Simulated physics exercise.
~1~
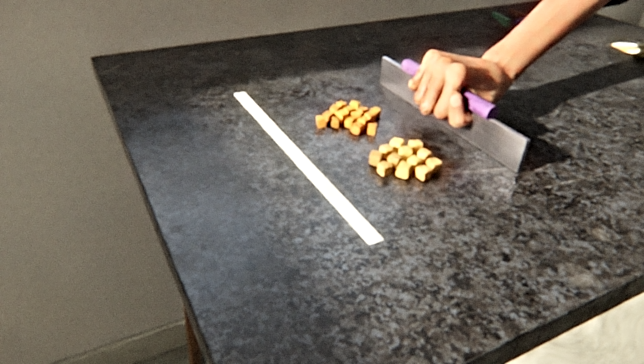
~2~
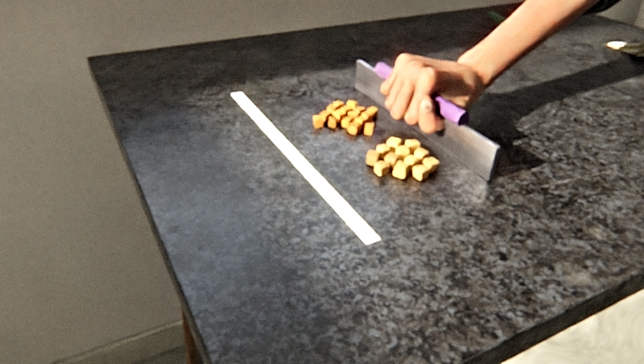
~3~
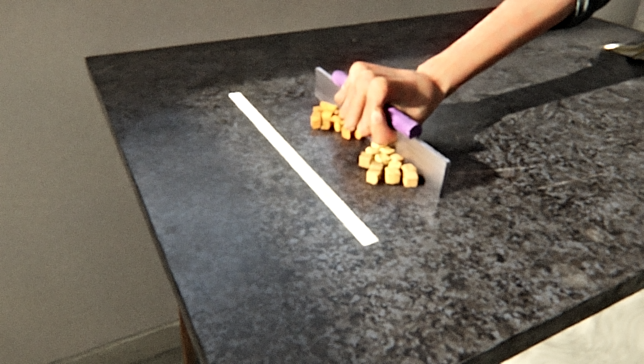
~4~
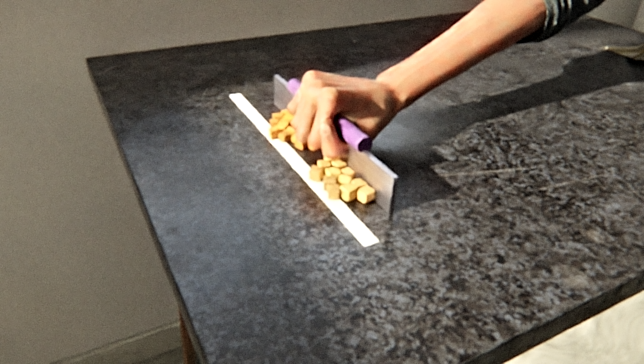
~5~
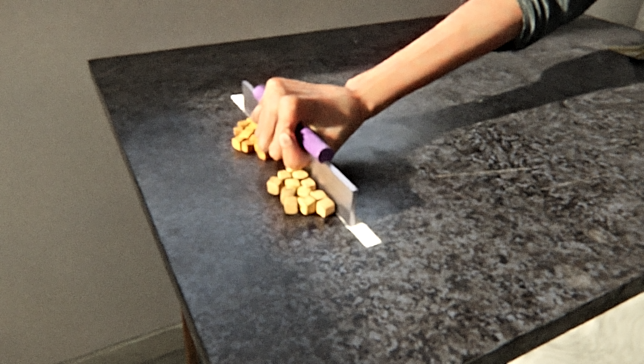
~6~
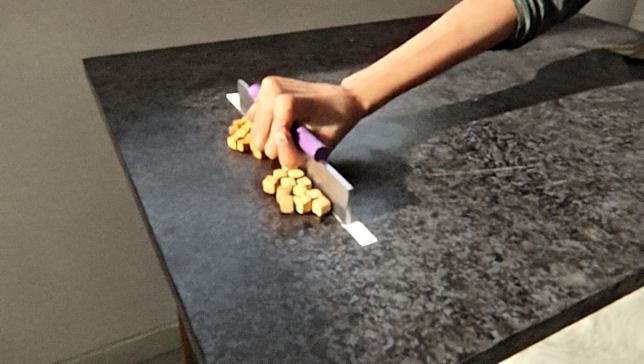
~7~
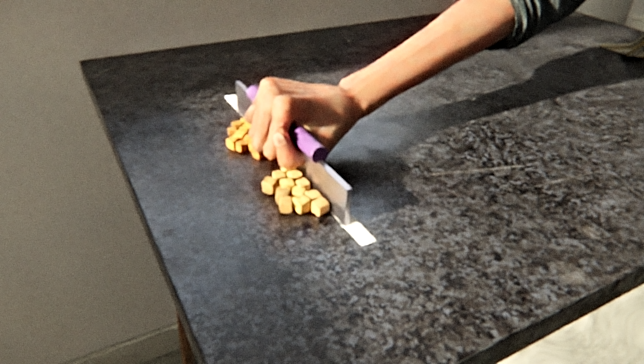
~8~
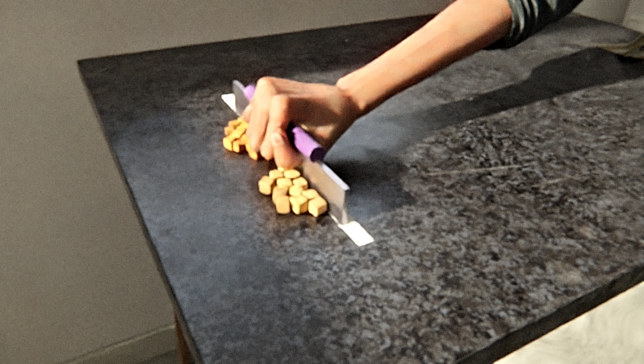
The clip shows a hand sliding a purple-handled scraper leftward across a dark tabletop, pushing two small piles of yellowish-brown cubes over a strip of white tape. The scraper stops at the tape, and both piles rest on the table just beyond it.
